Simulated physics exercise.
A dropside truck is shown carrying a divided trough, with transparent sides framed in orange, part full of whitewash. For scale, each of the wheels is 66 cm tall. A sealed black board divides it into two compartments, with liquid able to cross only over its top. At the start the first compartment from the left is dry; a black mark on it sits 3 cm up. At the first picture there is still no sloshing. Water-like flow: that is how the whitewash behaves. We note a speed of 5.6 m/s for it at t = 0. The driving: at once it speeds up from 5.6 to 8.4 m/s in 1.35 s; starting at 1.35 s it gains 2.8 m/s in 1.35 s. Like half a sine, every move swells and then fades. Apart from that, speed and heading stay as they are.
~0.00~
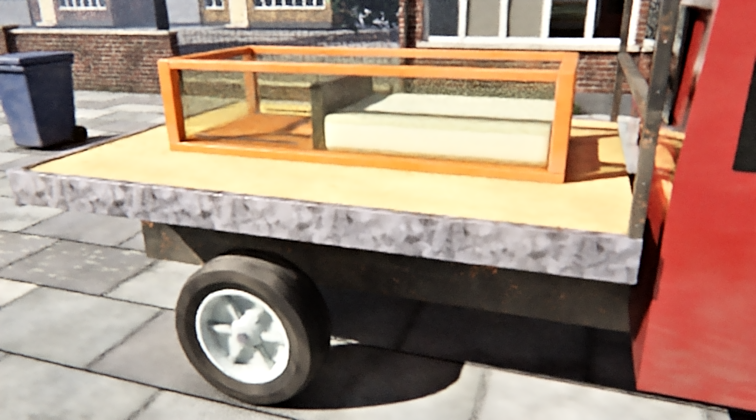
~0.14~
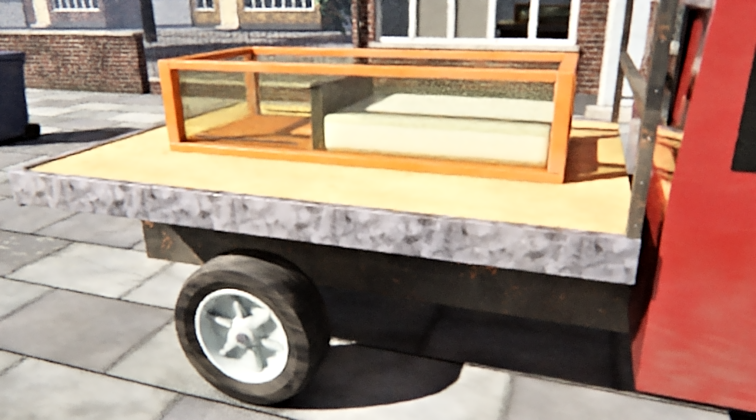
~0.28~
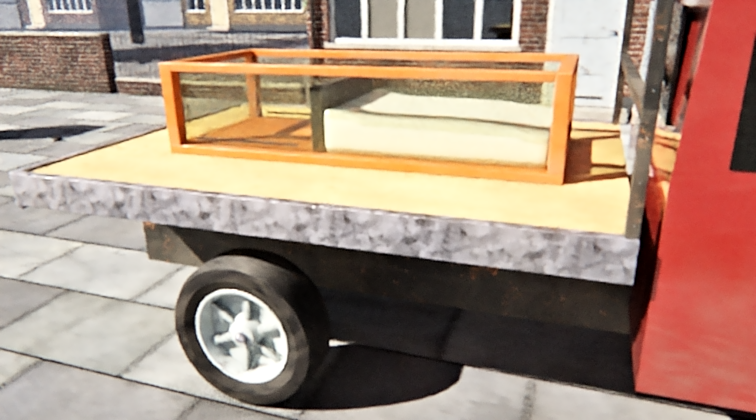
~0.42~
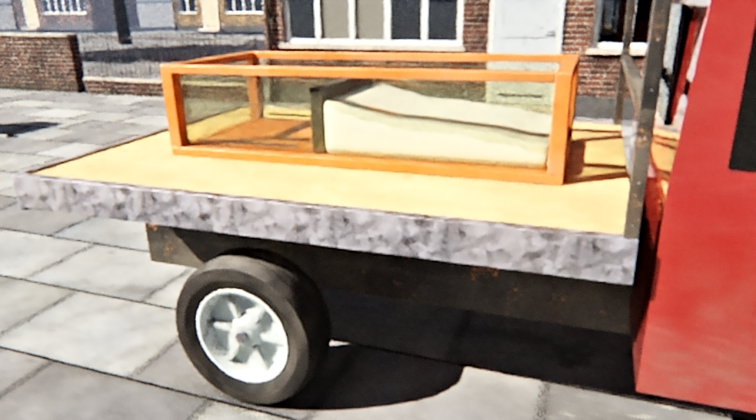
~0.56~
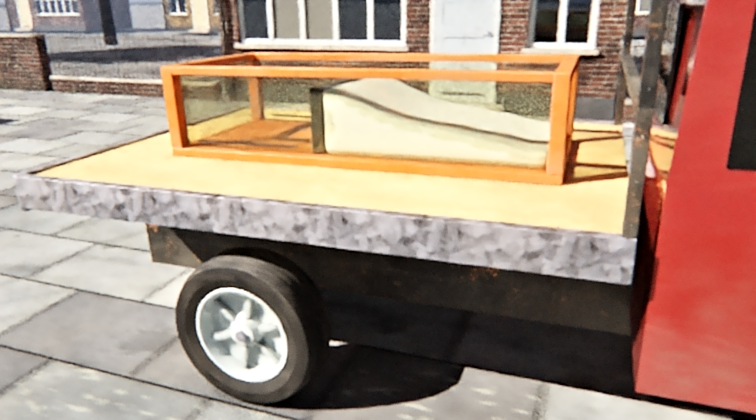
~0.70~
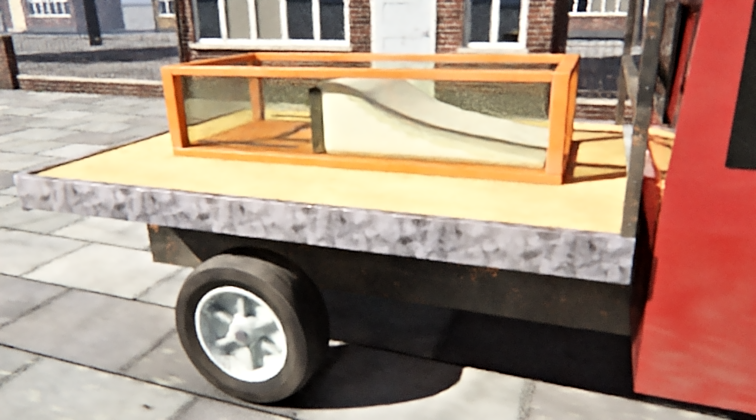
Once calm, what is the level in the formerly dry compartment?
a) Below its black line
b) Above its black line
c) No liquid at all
Option b: Above its black line.
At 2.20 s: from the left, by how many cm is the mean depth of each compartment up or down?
Starting on the left, it's 2 up and then 1 down.
By 1.40 s the mean depths from the left are 2, 15 cm.
By 2.20 s the mean depths from the left are 2, 15 cm.
By 3.20 s the mean depths from the left are 5, 13 cm.
By 5.68 s the mean depths from the left are 5, 13 cm.
